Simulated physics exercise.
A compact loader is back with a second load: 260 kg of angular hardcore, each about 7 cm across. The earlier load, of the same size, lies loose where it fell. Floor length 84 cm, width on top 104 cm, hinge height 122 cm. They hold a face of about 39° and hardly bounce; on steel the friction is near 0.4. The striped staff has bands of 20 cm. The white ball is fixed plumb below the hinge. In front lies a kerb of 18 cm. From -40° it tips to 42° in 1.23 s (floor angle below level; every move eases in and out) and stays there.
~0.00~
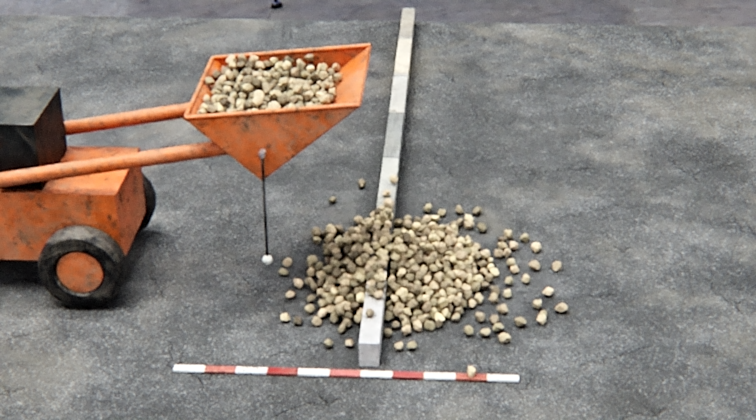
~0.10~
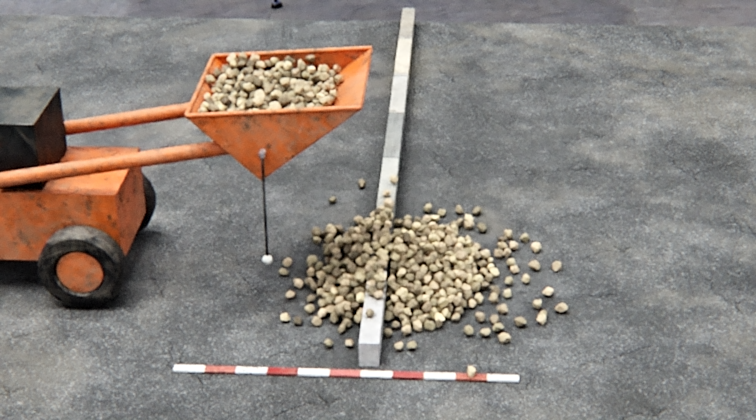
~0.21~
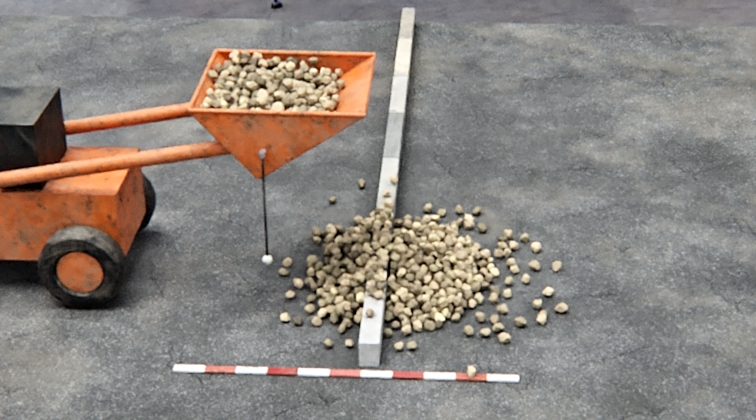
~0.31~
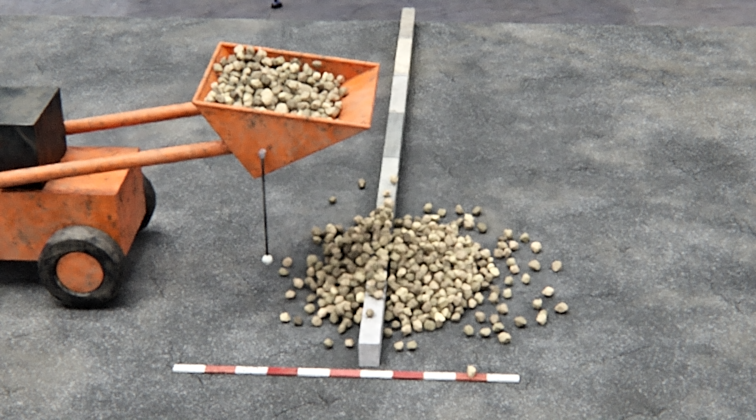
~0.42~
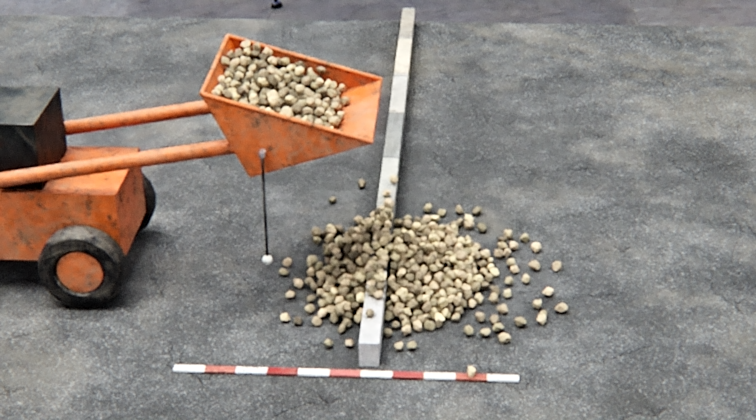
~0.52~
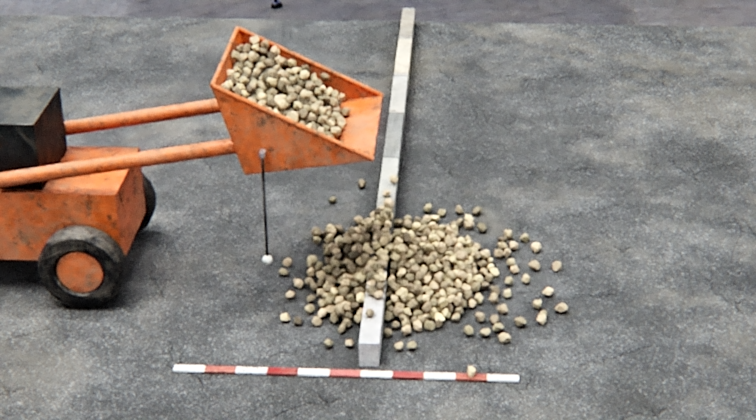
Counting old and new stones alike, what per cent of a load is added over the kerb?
About 61 per cent.
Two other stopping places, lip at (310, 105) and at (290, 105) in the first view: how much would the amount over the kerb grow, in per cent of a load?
About 10 and 0 per cent.
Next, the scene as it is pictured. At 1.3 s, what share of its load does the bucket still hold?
It holds some 60 per cent.
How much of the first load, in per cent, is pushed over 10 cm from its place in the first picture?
About 5 per cent.
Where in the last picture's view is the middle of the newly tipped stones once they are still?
Their middle is at about (401, 256).
After 0.9 s the floor is at 29°; in per cent of one load, 100 in the bucket, 39 on this side of the kerb, 61 over the kerb; the foremost stones are at (545, 289).
After 1.3 s the floor is at 42°; in per cent of one load, 58 in the bucket, 80 on this side of the kerb, 63 over the kerb; the foremost stones are at (545, 289).
After 1.7 s the floor is at 42°; in per cent of one load, 8 in the bucket, 89 on this side of the kerb, 103 over the kerb; the foremost stones are at (545, 289).
After 4.1 s the floor is at 42°; in per cent of one load, 0 in the bucket, 78 on this side of the kerb, 122 over the kerb; the foremost stones are at (553, 281). Net gain over the kerb, 61.
